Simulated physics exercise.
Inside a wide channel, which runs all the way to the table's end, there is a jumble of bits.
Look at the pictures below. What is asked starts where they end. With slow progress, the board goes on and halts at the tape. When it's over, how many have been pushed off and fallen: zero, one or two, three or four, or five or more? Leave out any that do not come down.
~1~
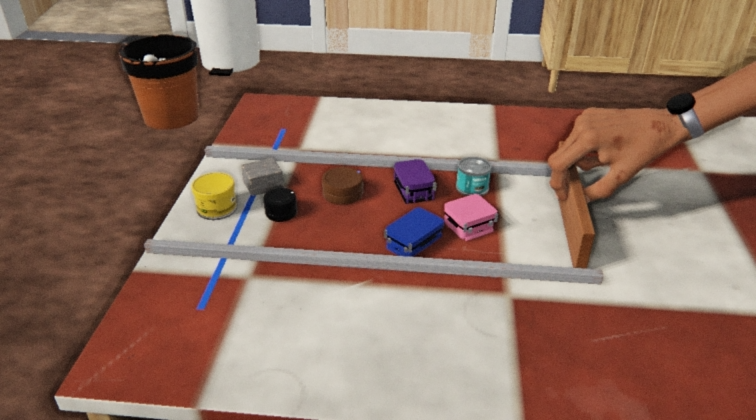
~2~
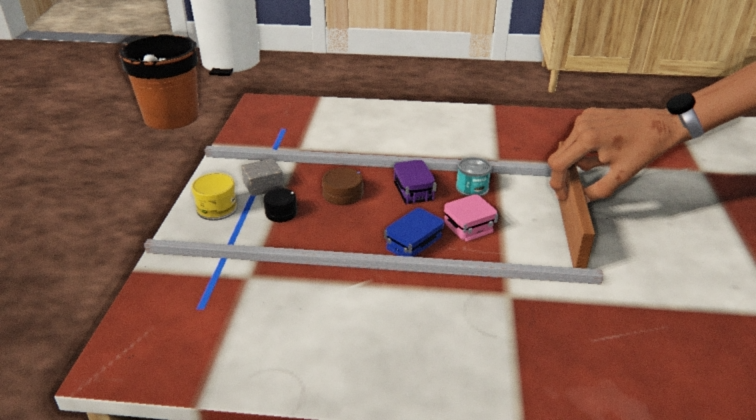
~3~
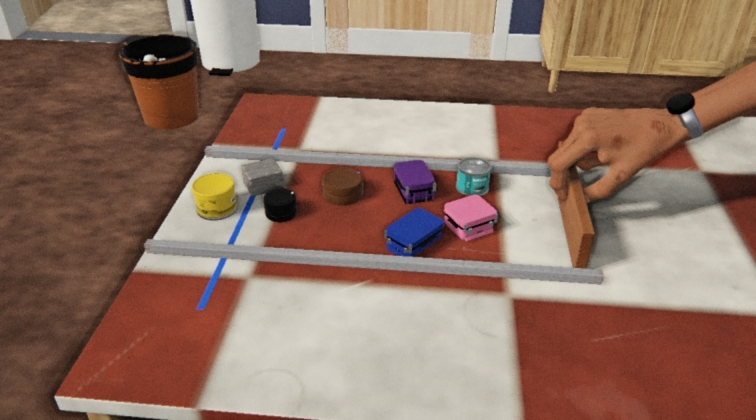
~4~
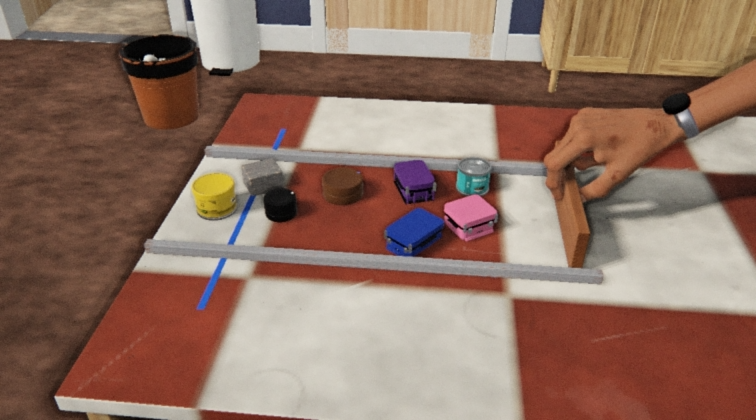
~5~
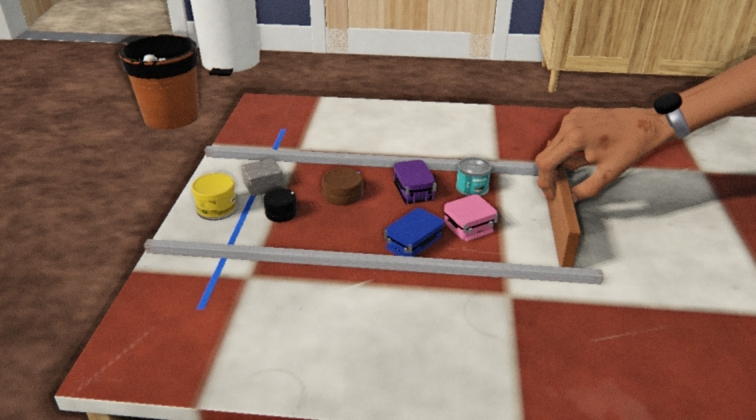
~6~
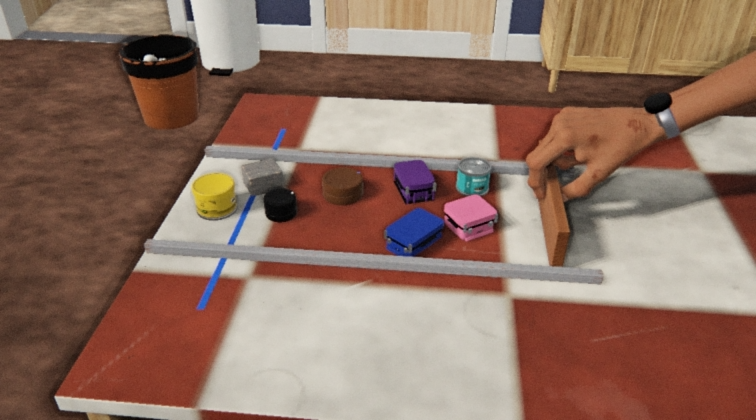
Count off: Fewer than three, some.
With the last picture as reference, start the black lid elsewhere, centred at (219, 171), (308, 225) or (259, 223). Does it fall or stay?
Well, the black lid does not stay; it keeps its place; it keeps its place.
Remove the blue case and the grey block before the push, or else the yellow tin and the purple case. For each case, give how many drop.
I'd say 1 the first time and 0 the second time.
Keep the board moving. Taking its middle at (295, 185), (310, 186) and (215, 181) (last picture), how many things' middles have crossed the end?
0, 0, 4.
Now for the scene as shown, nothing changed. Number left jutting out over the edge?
That adds up to 2.
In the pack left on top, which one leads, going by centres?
Foremost: The grey block.
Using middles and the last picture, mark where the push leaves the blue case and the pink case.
The blue case at (217, 227), the pink case at (229, 198).
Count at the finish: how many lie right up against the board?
Looks like 4 of them, all told.
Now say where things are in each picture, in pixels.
The first frame shows yellow tin (215, 196); grey block (263, 177); black lid (280, 205); board (572, 202); tape (250, 202).
The second frame shows grey block (263, 177); purple case (414, 182).
The third frame shows black lid (280, 205); brown lid (343, 186).
The fourth frame shows yellow tin (215, 197); turquoise pot (473, 177).
The fifth frame shows grey block (263, 177); blue case (415, 235).
The sixth frame shows yellow tin (215, 197); grey block (263, 177); black lid (280, 205); board (549, 201); tape (250, 202).
Early on, none off yet; yellow tin at rest near (215, 197); grey block at rest near (263, 177); black lid at rest near (280, 205).
Finally, the number that fall off is one or two; lost, yellow tin.
